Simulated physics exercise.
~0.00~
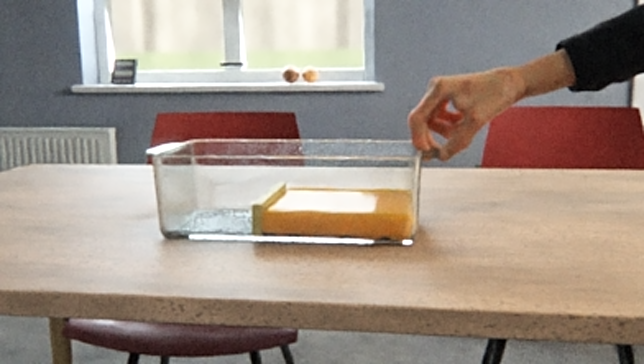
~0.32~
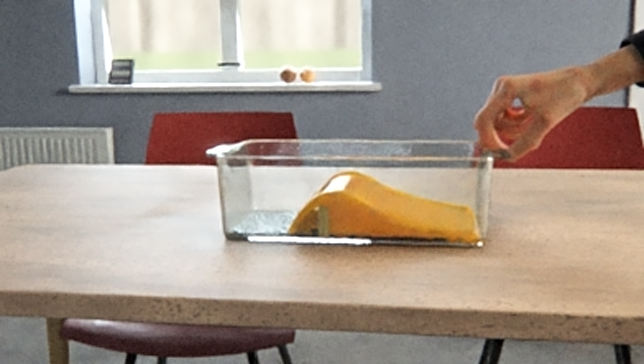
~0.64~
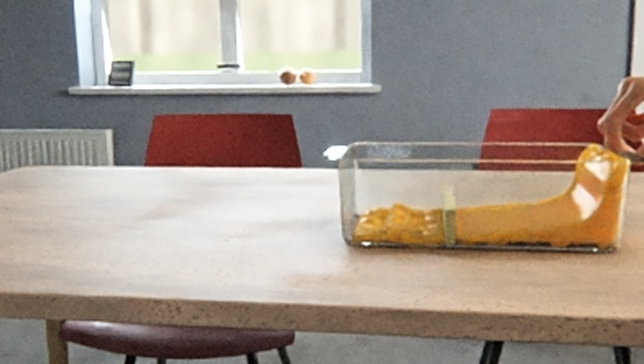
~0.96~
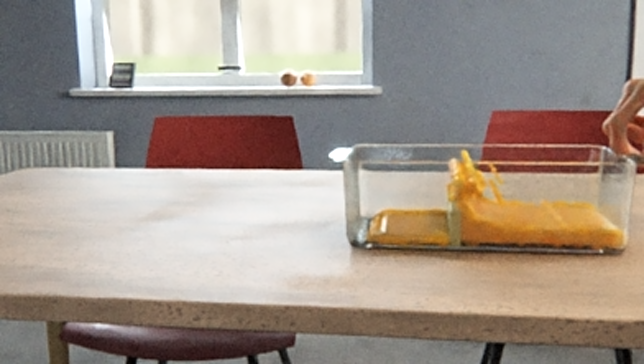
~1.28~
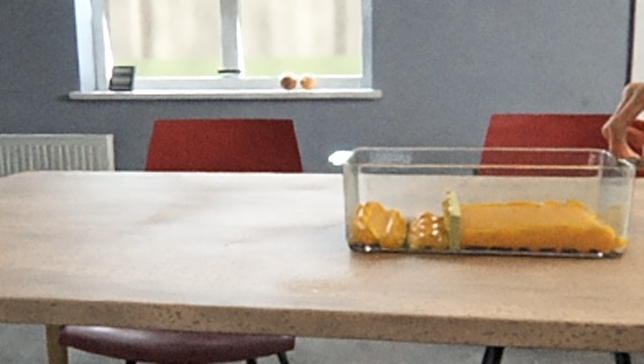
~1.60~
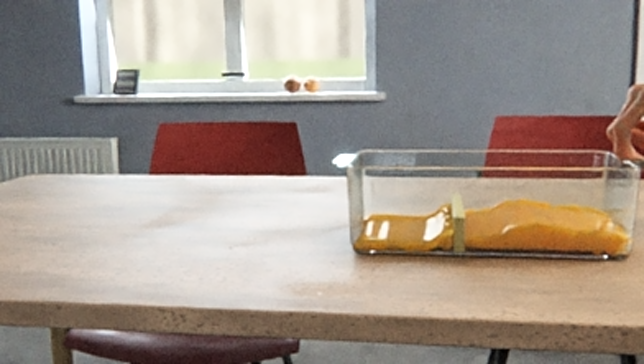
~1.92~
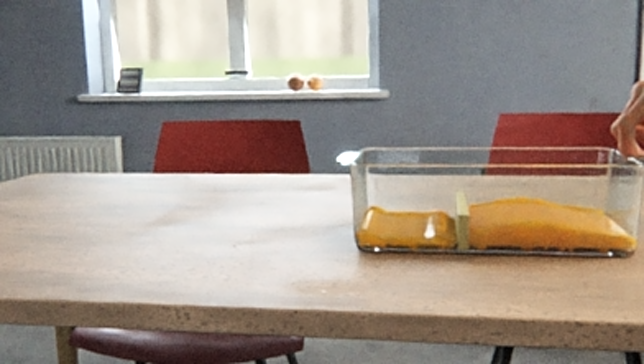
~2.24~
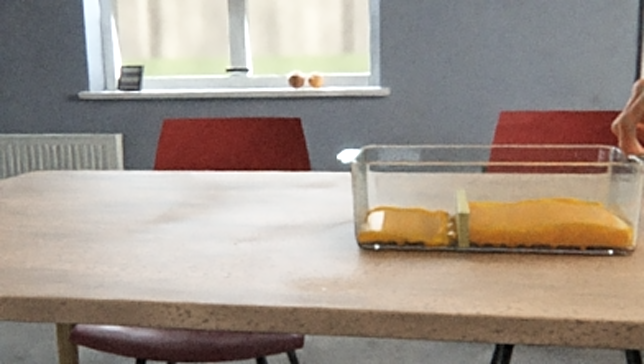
An orange-yellow liquid fills the right part of a clear oblong tub, held back by a low divider, on a pale wooden table seen from the side by a slightly swaying camera. Behind stand two red chairs, a radiator and a window in a grey wall. A hand at the tub's right end pulls it to the right, and the liquid heaps up toward the divider and spills over it. As the tub stops, liquid climbs the right end, then splashes up at the divider. The sloshing eases, leaving a smaller share left of the divider and most on the right.
